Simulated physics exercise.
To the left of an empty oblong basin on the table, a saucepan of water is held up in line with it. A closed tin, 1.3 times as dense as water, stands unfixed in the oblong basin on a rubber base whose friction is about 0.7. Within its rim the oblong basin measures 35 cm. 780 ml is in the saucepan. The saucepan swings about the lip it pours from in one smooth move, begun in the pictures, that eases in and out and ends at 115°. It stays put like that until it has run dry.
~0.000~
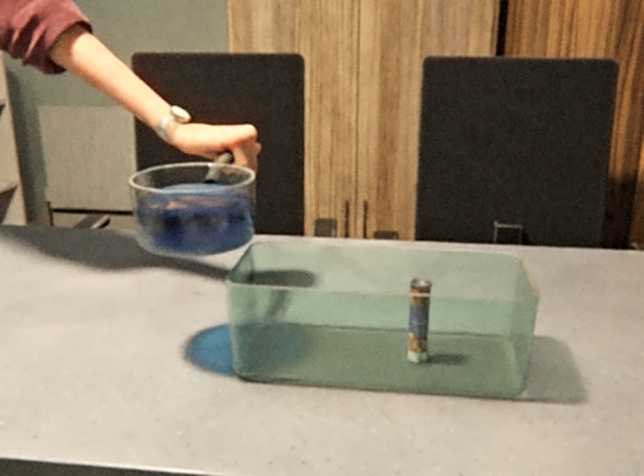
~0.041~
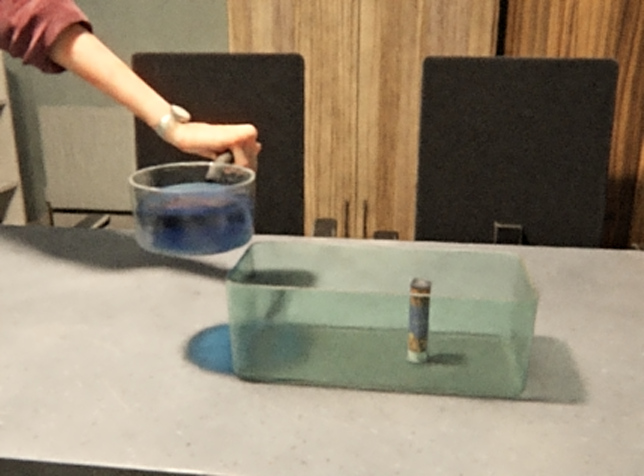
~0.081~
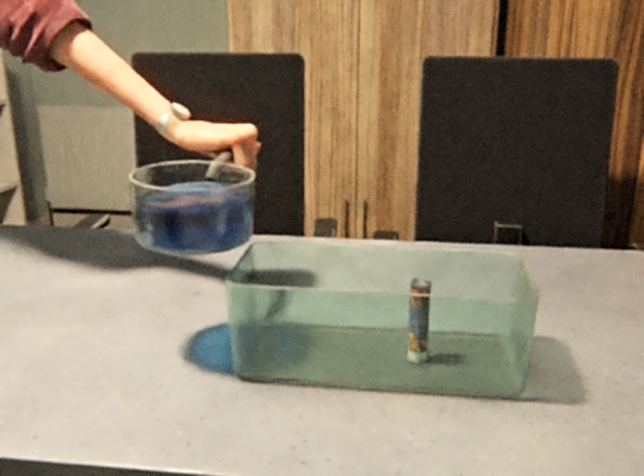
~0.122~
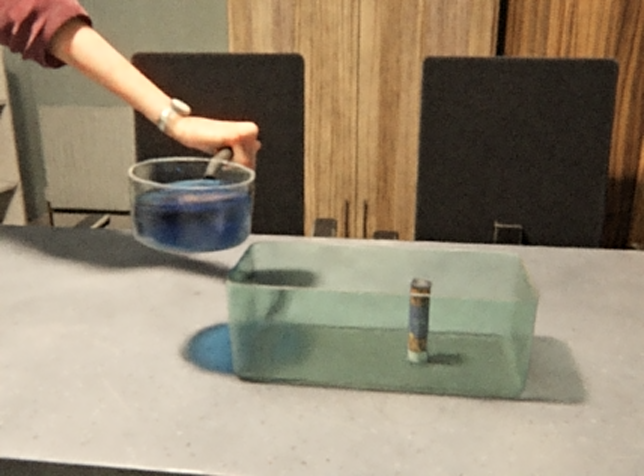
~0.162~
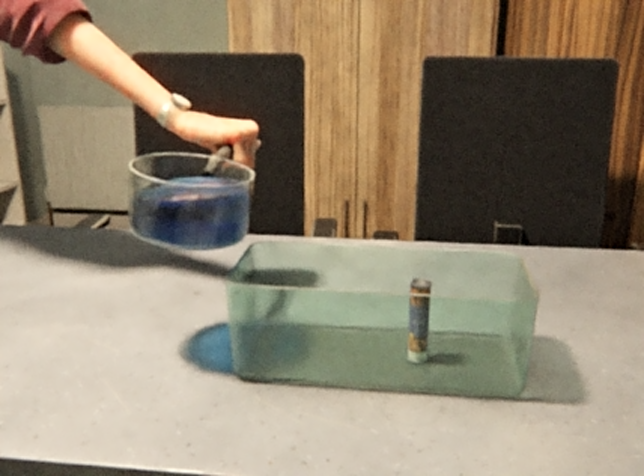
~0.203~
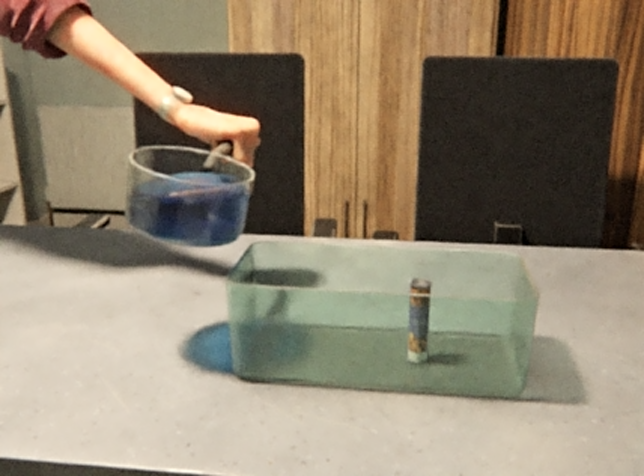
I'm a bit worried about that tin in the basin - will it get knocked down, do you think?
I'd say it will ride it out.
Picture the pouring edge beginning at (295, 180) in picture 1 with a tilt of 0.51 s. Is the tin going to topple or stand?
Then it tips over.
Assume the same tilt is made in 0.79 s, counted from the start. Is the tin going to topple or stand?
The tin stays balanced.
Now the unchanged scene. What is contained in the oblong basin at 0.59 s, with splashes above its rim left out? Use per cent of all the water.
I'd put it near 3 percent.
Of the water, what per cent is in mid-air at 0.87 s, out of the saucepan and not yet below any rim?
16 per cent or so.
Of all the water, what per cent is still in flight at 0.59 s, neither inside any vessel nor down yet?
Roughly 30 percent.
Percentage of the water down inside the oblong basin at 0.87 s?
About 76 per cent.
After 0.59 s the tilt is 75° and 66 per cent is still to pour; the tin stands where it began.
After 0.87 s the tilt is 111° and 8 per cent is still to pour; the tin stands where it began.
After 1.16 s the tilt is 115° and 0 per cent is still to pour; the tin stands where it began.
After 1.48 s the tilt is 115° and 0 per cent is still to pour; the tin stands where it began.
In the end the tin stands where it began.
